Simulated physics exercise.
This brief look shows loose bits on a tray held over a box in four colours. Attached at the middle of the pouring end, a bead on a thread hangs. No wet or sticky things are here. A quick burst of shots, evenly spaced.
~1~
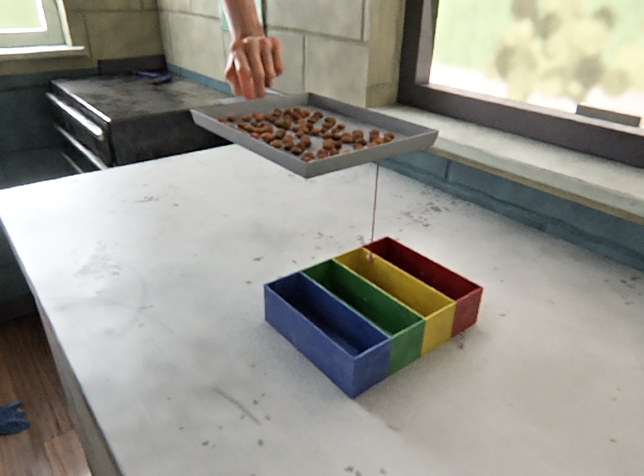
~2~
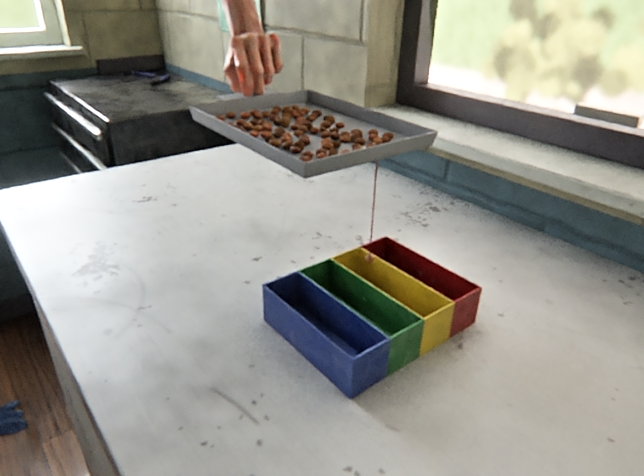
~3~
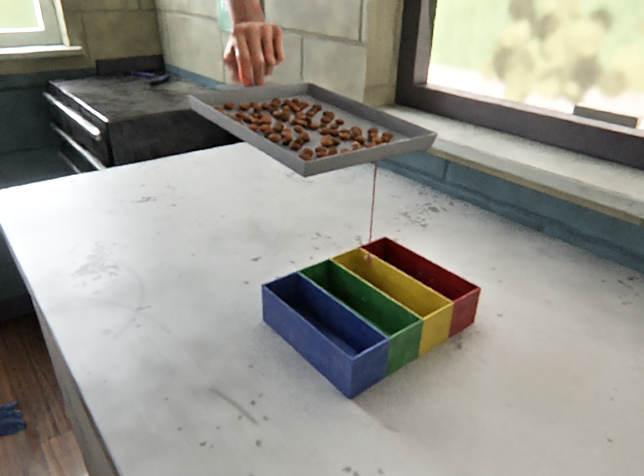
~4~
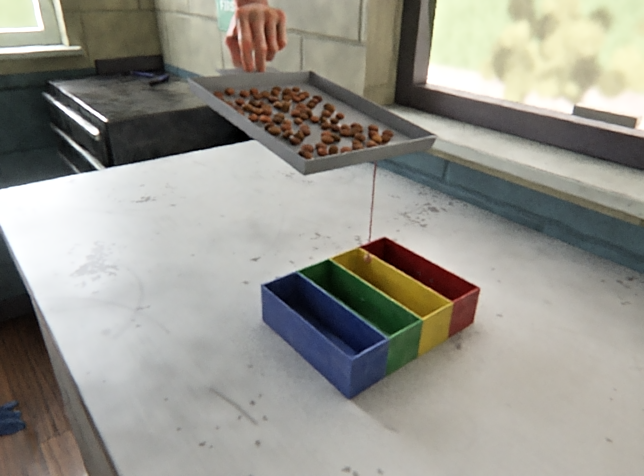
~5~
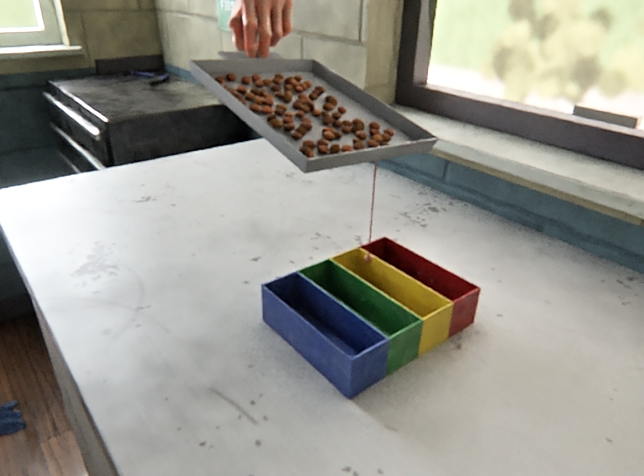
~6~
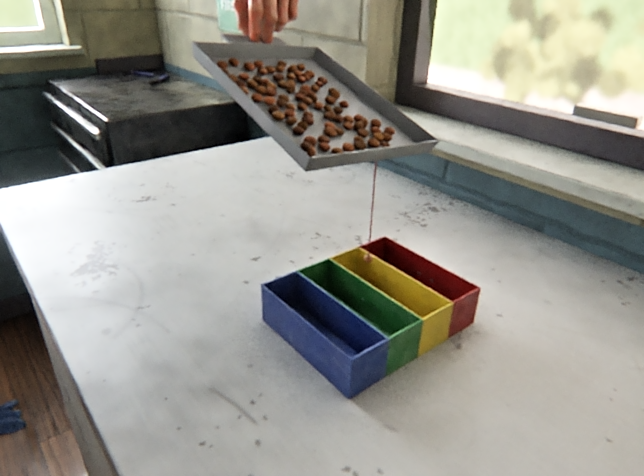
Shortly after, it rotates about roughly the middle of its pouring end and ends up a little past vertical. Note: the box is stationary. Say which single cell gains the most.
The one that gains the most is the red cell.
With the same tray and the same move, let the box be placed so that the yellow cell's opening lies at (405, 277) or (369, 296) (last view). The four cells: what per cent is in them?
Roughly 90 %, then roughly 40 %.
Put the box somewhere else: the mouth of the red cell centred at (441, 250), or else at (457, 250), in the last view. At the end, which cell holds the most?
The yellow cell; yellow.
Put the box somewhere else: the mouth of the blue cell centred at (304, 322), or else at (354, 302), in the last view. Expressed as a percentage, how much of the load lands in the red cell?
It comes to roughly 20 per cent in one try and roughly 40 per cent in the next.
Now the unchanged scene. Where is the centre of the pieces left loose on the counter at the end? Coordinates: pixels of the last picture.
Centre: Close to (455, 281).
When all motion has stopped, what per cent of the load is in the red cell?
I'd put it at some 40 per cent.
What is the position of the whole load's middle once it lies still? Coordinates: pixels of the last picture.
Around (426, 305).
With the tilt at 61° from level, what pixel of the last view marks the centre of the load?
In the last view the centre sits at roughly (393, 137).
Soon after the last picture, tray tipped steeply; all on the tray.
A little later, tray tipped right over; about half on the tray; about a quarter in the red cell; a small part in the yellow cell; a stray few in the green cell; about a quarter falling or outside the box.
Later still, tray tipped past a quarter turn; about a third in the red cell; about a quarter in the yellow cell; a small part in the green cell; about a quarter falling or outside the box.
At rest, tray tipped past a quarter turn; about a third in the red cell; about a quarter in the yellow cell; a small part in the green cell; none in the blue cell; about a quarter outside the box.
